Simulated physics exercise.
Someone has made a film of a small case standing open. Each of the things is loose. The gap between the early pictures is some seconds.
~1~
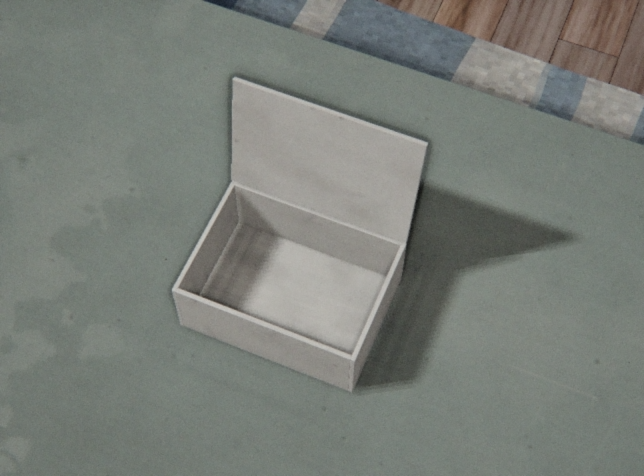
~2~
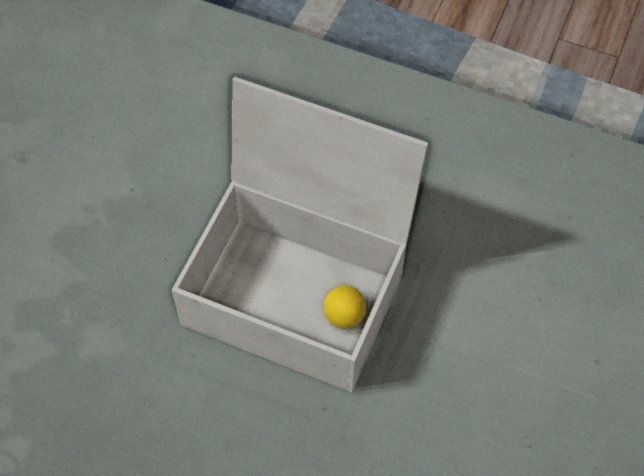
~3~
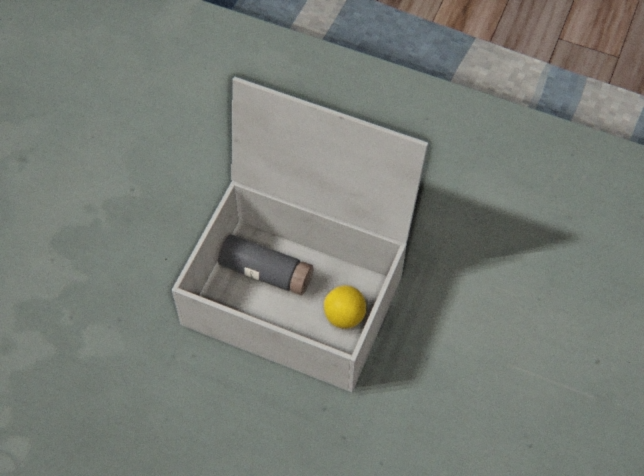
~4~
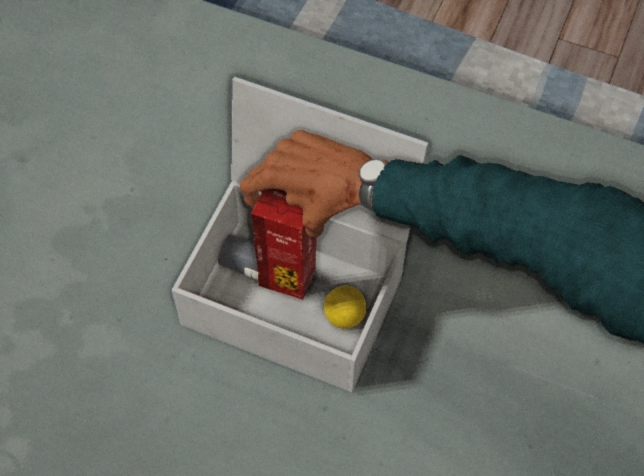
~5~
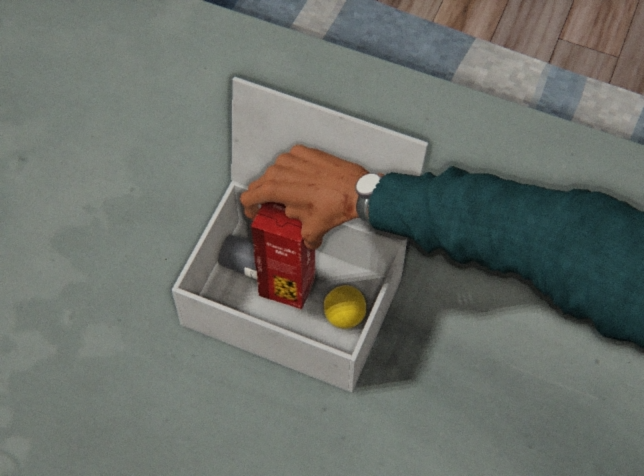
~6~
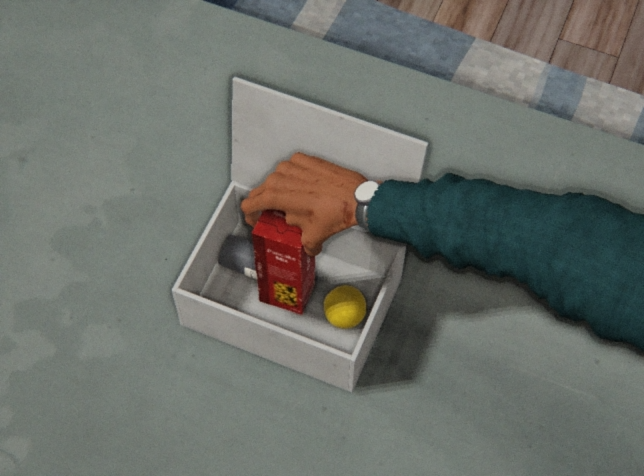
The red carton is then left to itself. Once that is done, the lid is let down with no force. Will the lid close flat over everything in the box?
No, the box is going to remain unclosed.
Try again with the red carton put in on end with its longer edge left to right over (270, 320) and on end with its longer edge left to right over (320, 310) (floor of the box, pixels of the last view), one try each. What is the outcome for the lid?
On the first try the lid remains open; on the second it comes fully down.
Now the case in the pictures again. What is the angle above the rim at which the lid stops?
It comes to about 35°.
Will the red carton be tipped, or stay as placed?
By the end the red carton has kept its angle.
Then, 0.60 s later than the last frame, red carton moved about its own width near (267, 300); grey shaker moved a little.
Then, 1.50 s later than the last frame, lid 66° above the rim; red carton moved about its own width near (265, 299); grey shaker moved a little.
Then, 2.50 s later than the last frame, lid 36° above the rim; red carton moved about its own width near (265, 299); grey shaker moved a little.
When it is over, lid 36° above the rim; moved from the start, red carton; the other 2 as before. End places, in pixels of the last picture, red carton near (265, 299).
